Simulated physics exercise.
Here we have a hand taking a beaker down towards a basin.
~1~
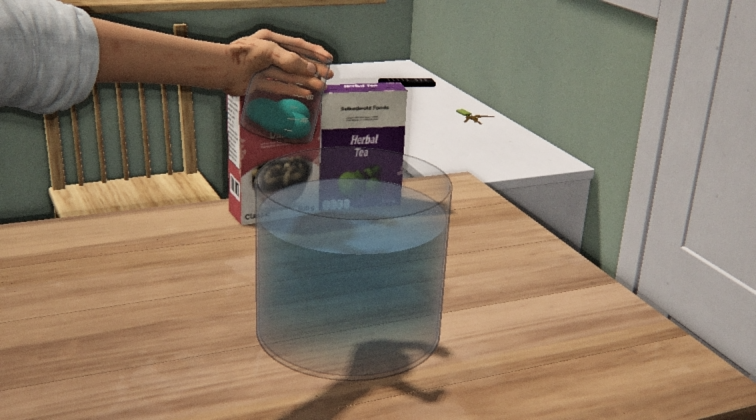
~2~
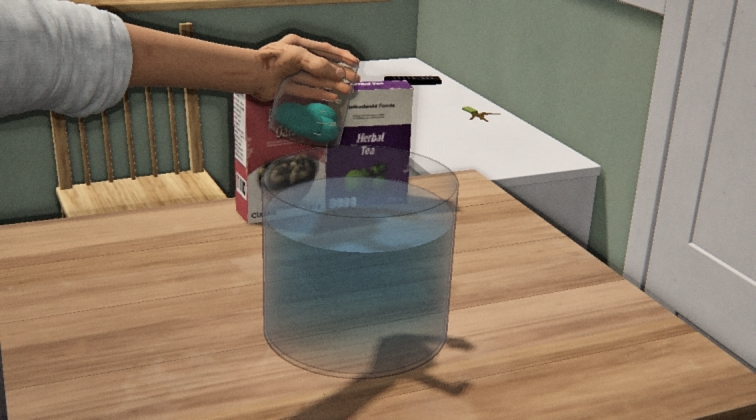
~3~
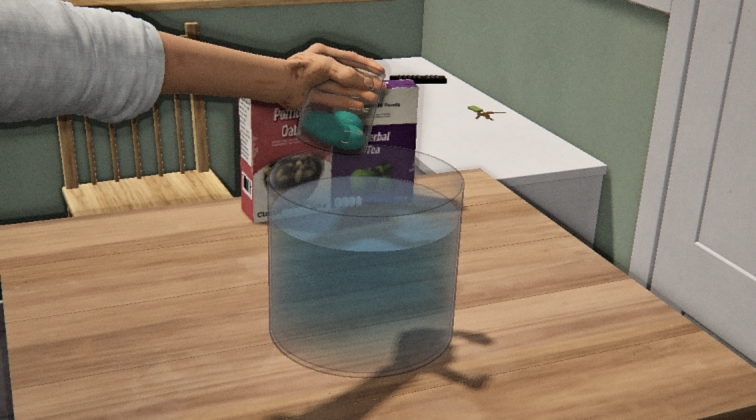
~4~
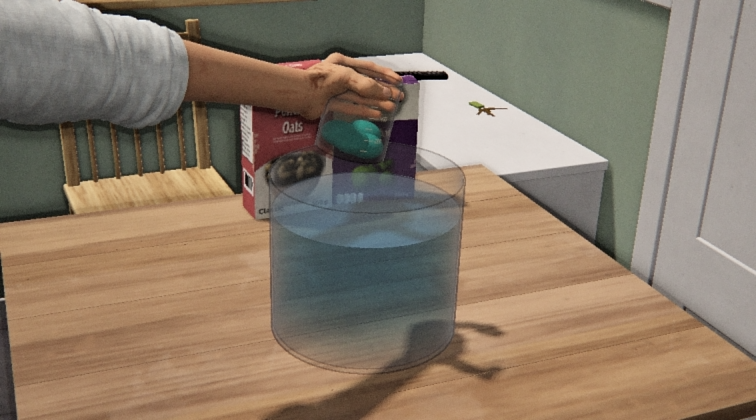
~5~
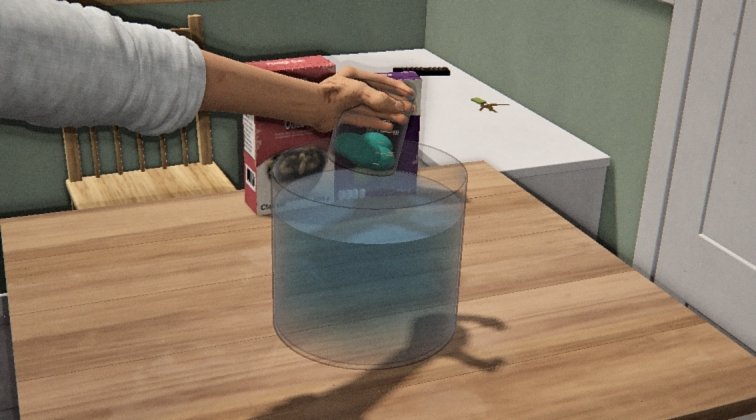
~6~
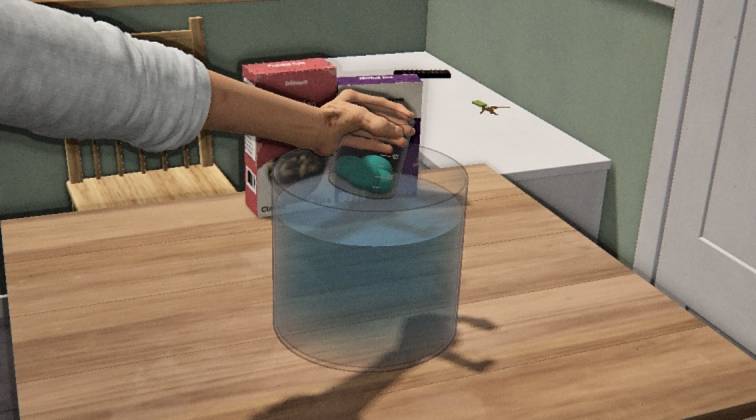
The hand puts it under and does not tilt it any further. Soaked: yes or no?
Yes, soaked.
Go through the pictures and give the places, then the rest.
Beaker (286, 91) mouth up; above the basin, in the first picture.
Beaker (314, 96) mouth up; napkin (307, 123); coming down, in the second picture.
Beaker (340, 104) mouth up; lower, in the third picture.
Beaker (359, 113) mouth up; napkin (352, 140); lower still, in the fourth picture.
Beaker (371, 126) mouth up; close to the surface, in the fifth picture.
Beaker (371, 149) mouth up; napkin (364, 175); just over the surface, in the sixth picture.
Next, the beaker enters the water.
After that, water pours in as the air escapes.
Finally, the beaker is under, flooded, and the napkin is wet.
